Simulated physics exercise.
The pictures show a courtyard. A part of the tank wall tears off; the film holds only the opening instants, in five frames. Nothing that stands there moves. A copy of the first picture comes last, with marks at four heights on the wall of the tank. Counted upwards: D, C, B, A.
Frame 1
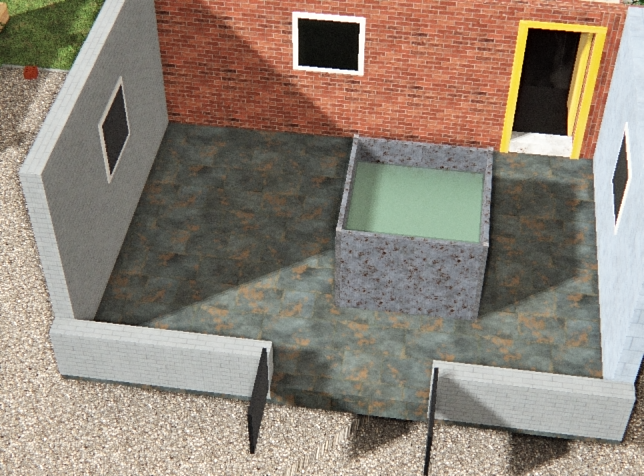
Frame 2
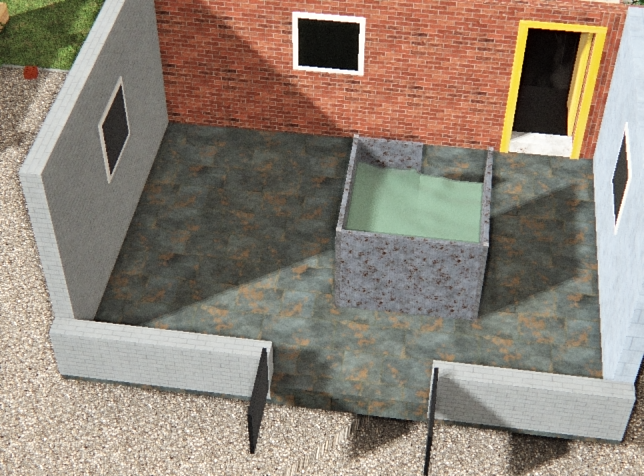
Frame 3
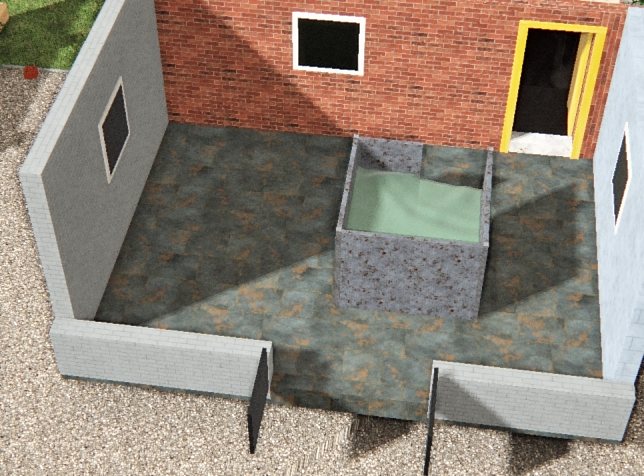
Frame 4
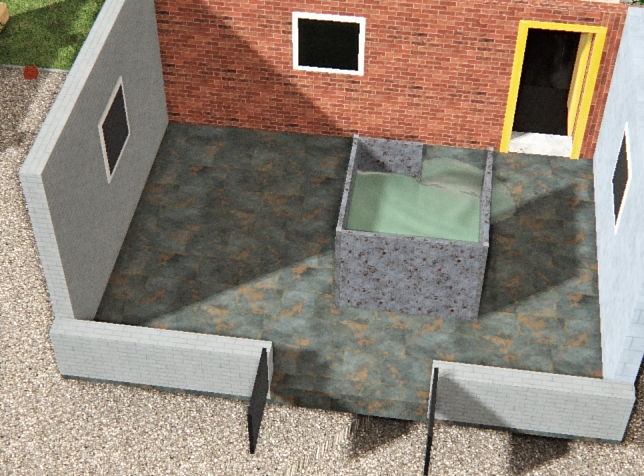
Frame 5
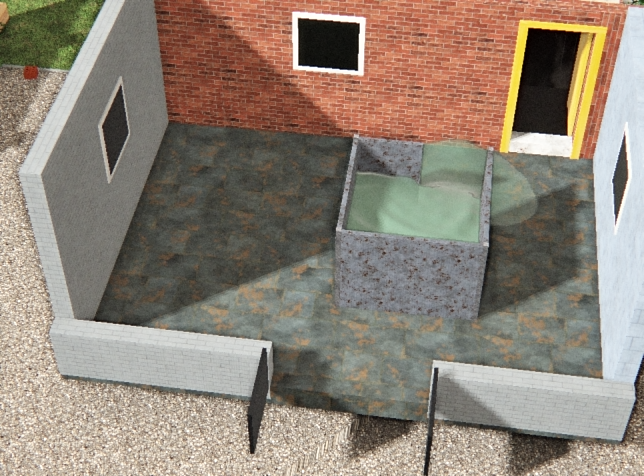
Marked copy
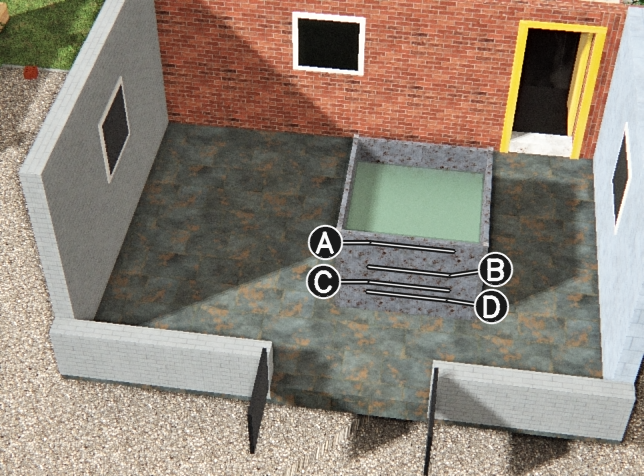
In a walled courtyard with a brick back wall and a yellow doorway, pale green water sat level in a speckled stone tank, then sank unevenly and surged out past its back right corner.
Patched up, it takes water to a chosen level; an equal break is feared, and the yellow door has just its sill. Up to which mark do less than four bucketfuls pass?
Line C just does it.
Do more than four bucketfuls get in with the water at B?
Yes, that goes wrong.
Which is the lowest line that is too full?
B it is.
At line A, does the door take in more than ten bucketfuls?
Yes, clearly.
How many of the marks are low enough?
Two.
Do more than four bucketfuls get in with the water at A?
Yes, that goes wrong.
In white, A at (411, 247); B at (409, 271); C at (408, 286); D at (407, 295); from the bottom up D, C, B, A.
If A is chosen, dozens of bucketfuls pour in.
If B is chosen, about 8 bucketfuls get in.
If C is chosen, a splash gets over, under a bucket.
If D is chosen, nothing gets over.
